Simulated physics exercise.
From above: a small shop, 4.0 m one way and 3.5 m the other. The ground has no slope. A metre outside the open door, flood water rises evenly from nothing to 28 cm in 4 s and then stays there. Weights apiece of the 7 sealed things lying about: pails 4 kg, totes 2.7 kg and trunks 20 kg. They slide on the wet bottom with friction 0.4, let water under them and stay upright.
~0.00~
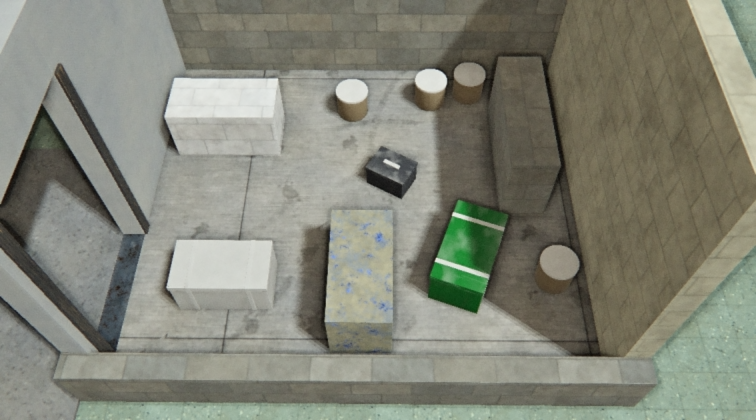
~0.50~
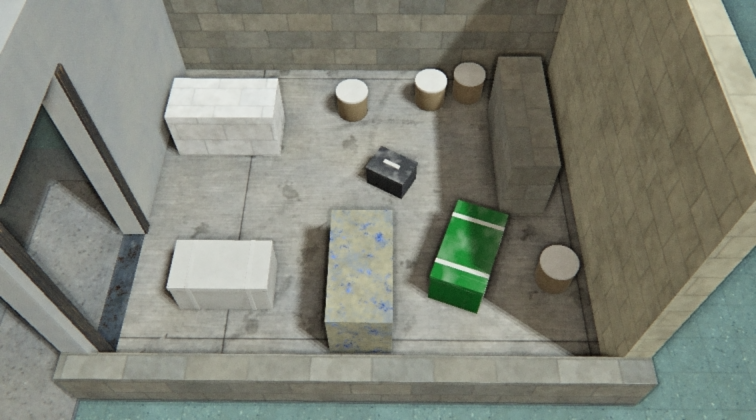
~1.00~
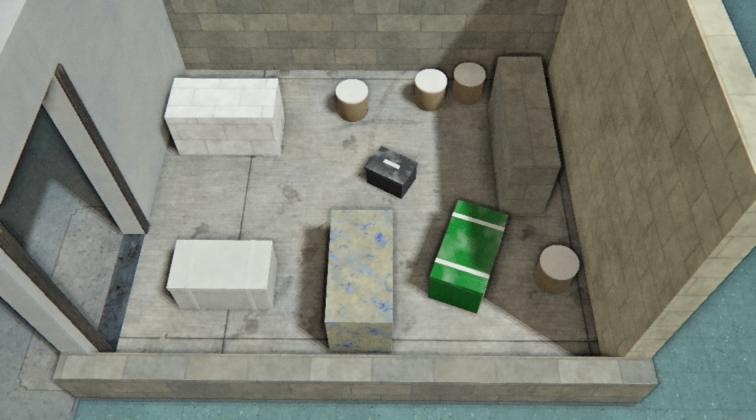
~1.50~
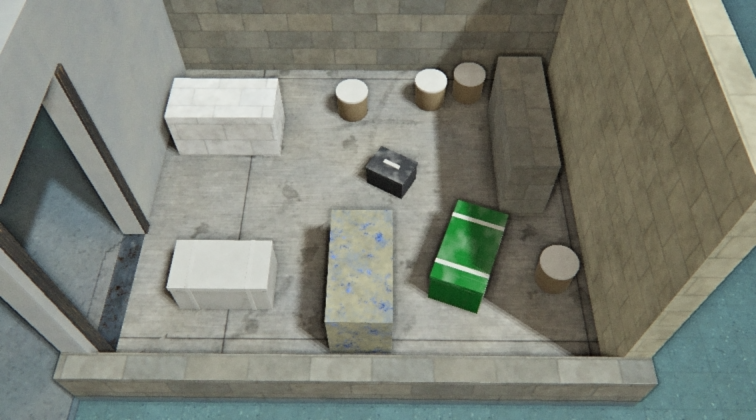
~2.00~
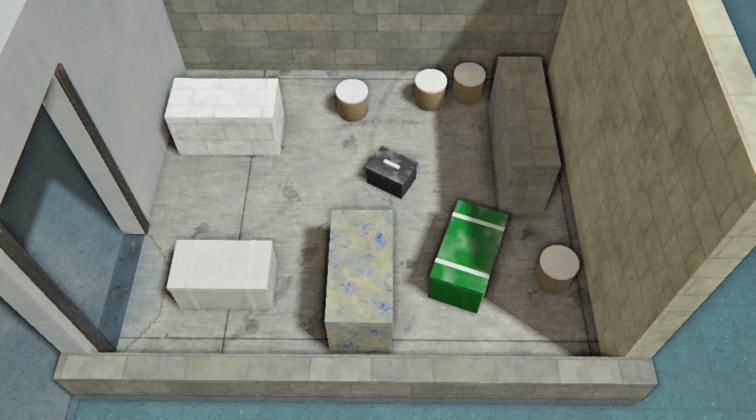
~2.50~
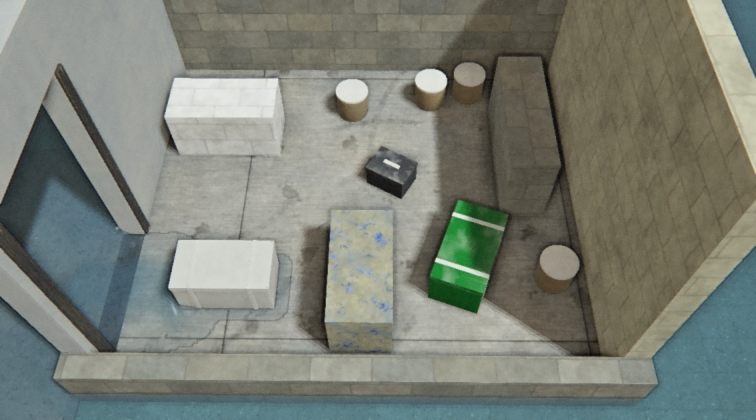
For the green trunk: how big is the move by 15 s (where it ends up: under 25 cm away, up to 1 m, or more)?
The green trunk is nudged along.
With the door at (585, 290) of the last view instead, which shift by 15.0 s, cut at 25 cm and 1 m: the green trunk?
In that case the green trunk gets carried off.
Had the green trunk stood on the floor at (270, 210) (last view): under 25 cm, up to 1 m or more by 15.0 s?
It travels far.
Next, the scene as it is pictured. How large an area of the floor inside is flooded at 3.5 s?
Some 3.0 m2.
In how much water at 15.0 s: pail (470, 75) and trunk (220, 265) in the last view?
About 25 and 19 cm.
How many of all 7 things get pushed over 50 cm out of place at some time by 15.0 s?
I count 7.
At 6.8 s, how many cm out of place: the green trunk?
About 0 cm.
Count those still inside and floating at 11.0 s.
7 of them.
After 3.5 s the green trunk is near (470, 244), 0.0 m from its start, aground; 0 afloat.
After 6.8 s the green trunk is near (470, 244), 0.0 m from its start, aground; 5 afloat.
After 11.0 s the green trunk is near (443, 280), 0.5 m from its start, afloat; 7 afloat.
After 15.0 s the green trunk is near (539, 280), 0.6 m from its start, afloat; 7 afloat.
